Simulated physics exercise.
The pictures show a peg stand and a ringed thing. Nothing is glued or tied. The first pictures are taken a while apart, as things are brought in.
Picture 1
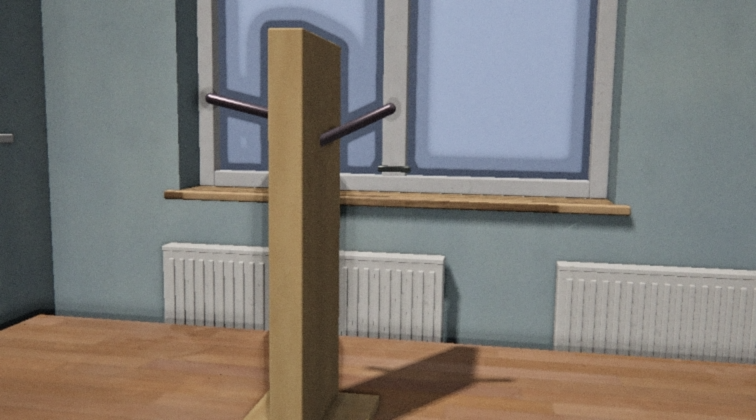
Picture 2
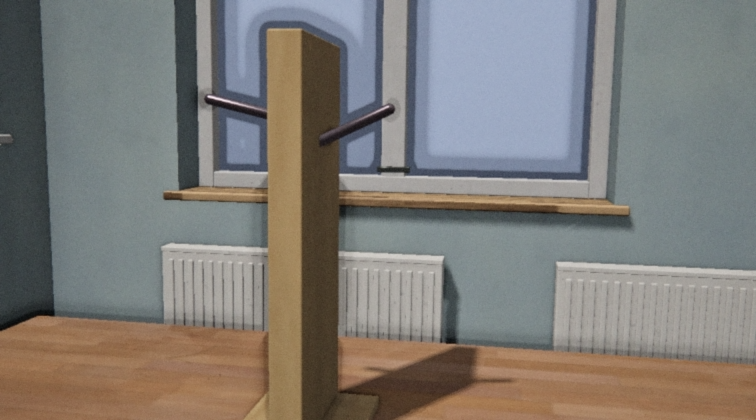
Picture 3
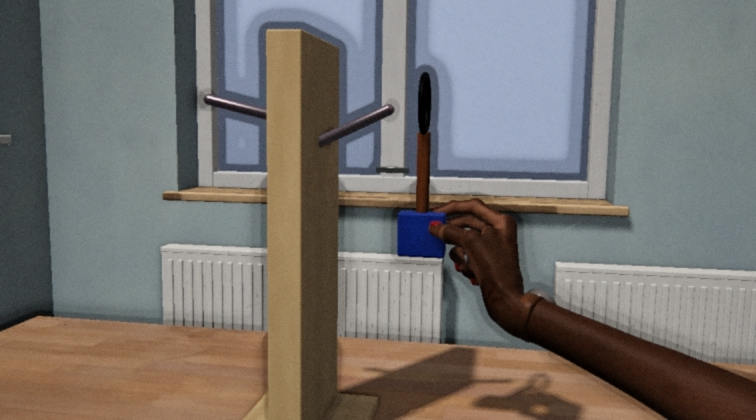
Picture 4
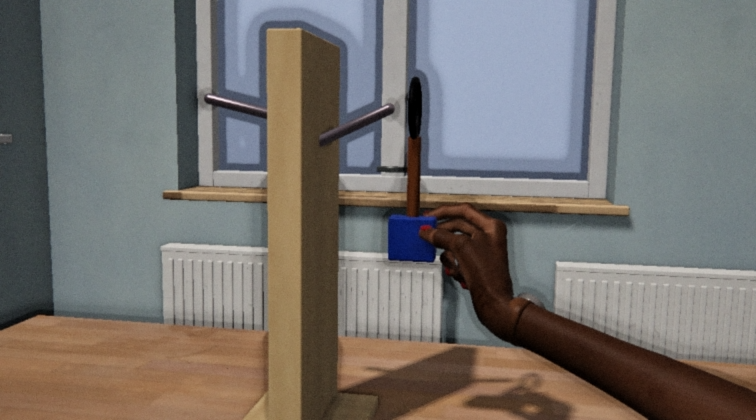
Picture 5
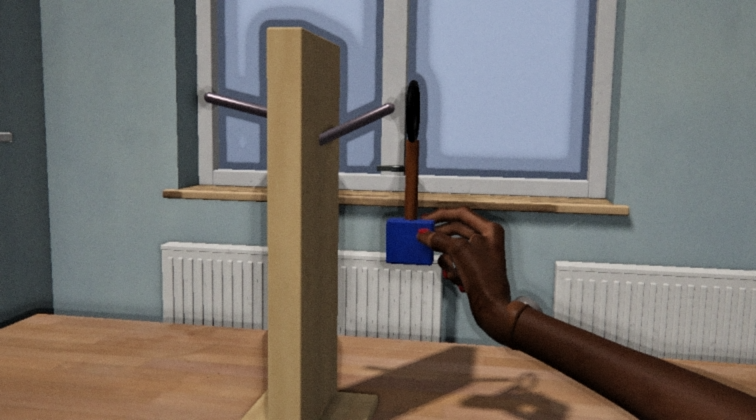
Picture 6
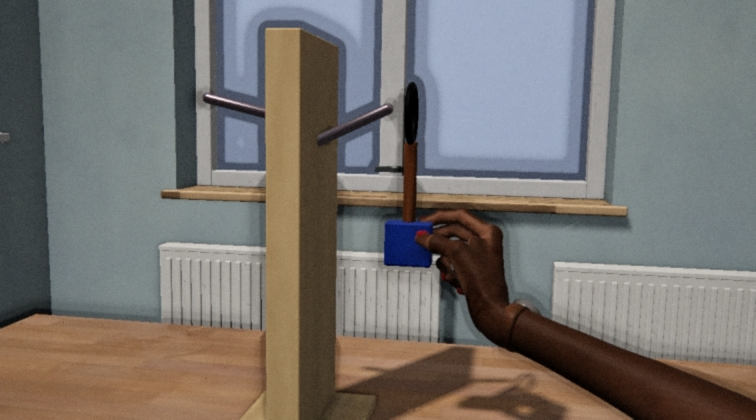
A blue brush with a ring at its top is absent at first, while a wooden peg stand stands alone on a table by a window. Then a hand holds the brush upright right of the stand, moves it slightly left and down toward the right peg, and keeps gripping its blue base.
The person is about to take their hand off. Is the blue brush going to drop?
Here the blue brush slips down.
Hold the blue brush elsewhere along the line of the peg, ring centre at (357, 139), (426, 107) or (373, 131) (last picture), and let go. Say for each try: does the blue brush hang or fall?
One after another: It stays on its peg; comes down; hangs there.
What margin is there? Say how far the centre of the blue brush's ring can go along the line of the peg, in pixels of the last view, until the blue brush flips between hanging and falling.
Some 24 pixels, left.
Then, 0.14 s later than the last frame, blue brush shifted about its own width near (410, 221).
Then, 0.24 s later than the last frame, blue brush dropping near (406, 354).
When it is over, the blue brush drops to the table, near (406, 358).
